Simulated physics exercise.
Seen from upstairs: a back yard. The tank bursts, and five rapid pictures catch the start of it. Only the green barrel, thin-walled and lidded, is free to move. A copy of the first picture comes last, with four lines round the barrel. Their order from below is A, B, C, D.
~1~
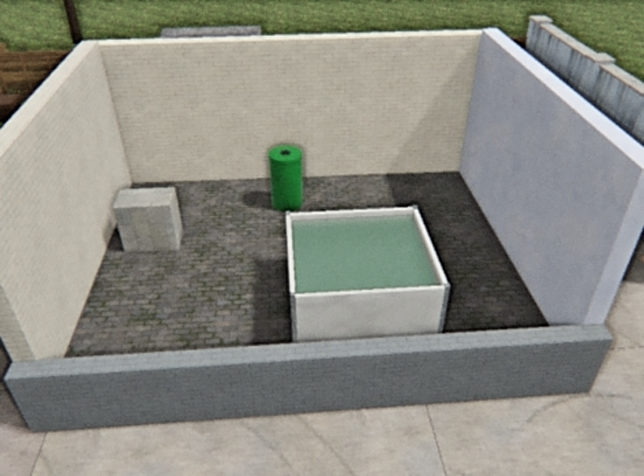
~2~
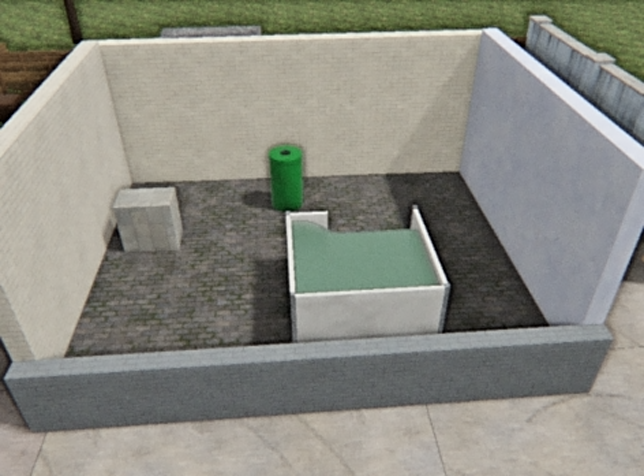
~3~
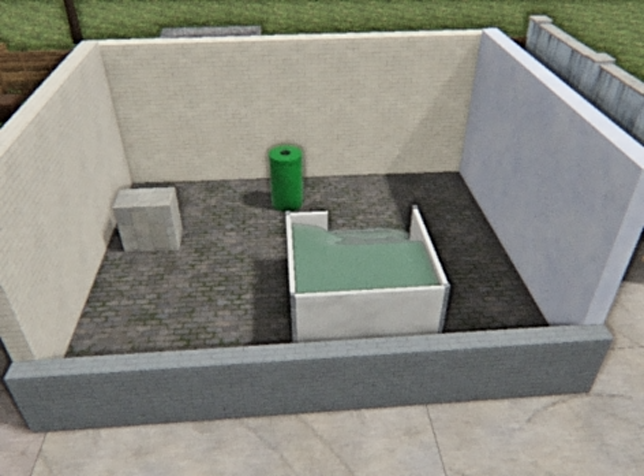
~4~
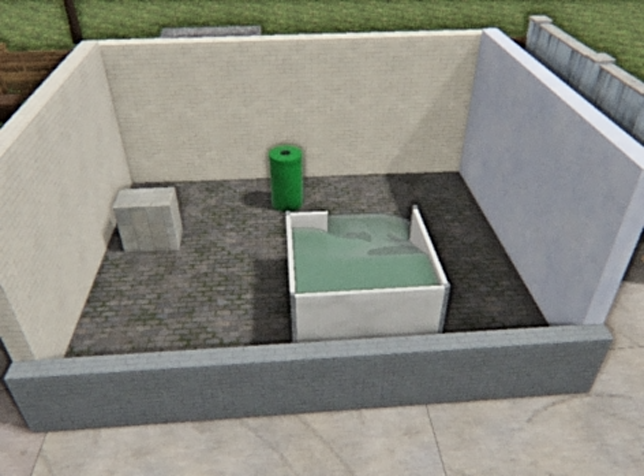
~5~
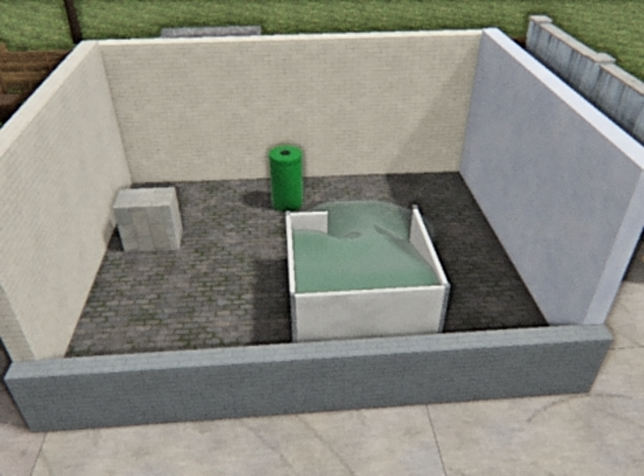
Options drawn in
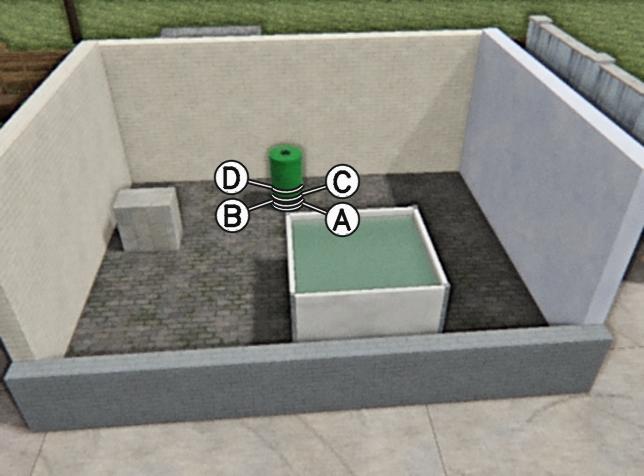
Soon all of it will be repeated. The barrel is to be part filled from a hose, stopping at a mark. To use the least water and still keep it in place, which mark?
Use level C.
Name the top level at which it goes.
Level B.
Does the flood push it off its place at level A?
Yes, it does.
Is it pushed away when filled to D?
No, not at all.
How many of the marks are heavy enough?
Two.
In white, A at (288, 209); B at (288, 205); C at (287, 200); D at (287, 192); from the bottom up A, B, C, D.
For level A, it is pushed about 4 times its own width away.
For level B, it is pushed about its own width away.
For level C, it does not move.
For level D, it does not move.
